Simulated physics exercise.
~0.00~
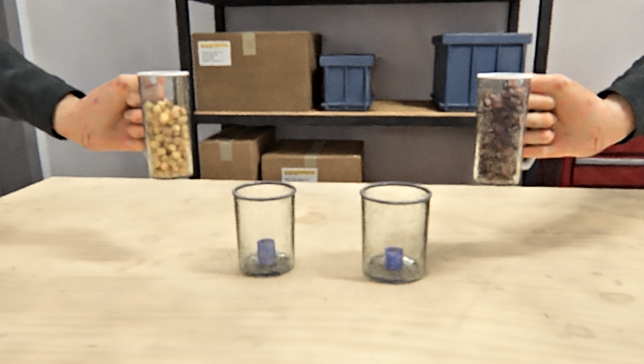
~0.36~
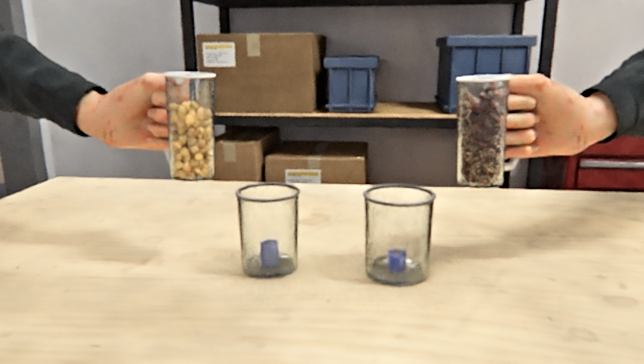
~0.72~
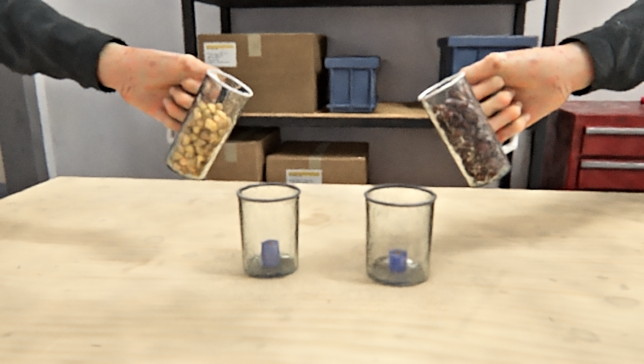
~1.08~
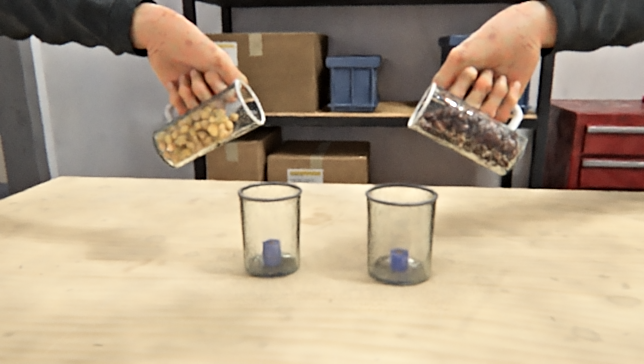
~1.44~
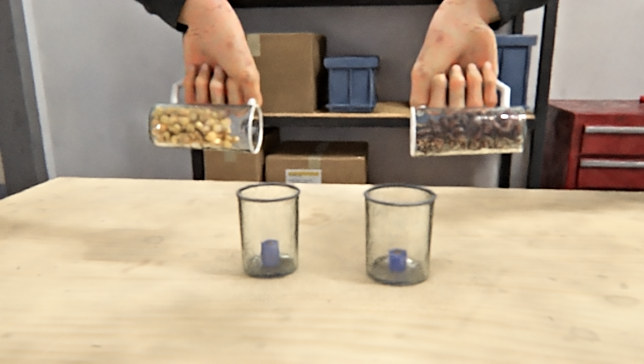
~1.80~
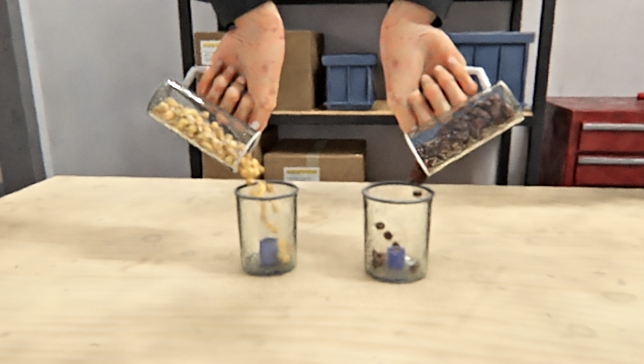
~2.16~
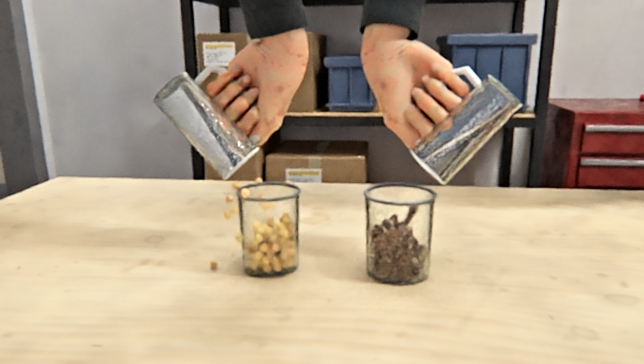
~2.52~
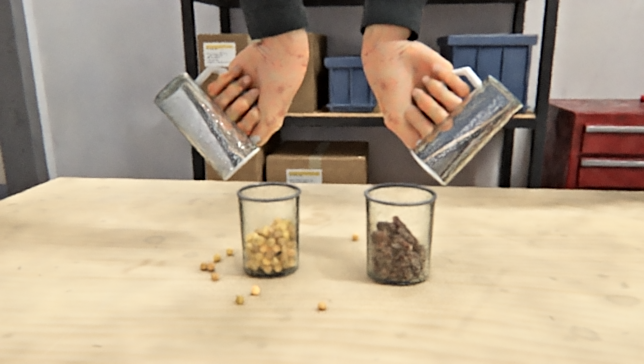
Two hands reach in from either side over a pale wooden table, seen from the front by a slightly swaying camera, holding a clear cup of yellowish pieces on the left and one of dark brown pieces on the right. Below stand two glasses, each with a small blue object inside, before shelves of boxes and blue bins. The hands move inward and tip the cups sideways, then further down, until both loads pour. Some yellow pieces miss and scatter on the table. Finally, the cups hang emptied, both glasses are about half full, and both blue objects are hidden.
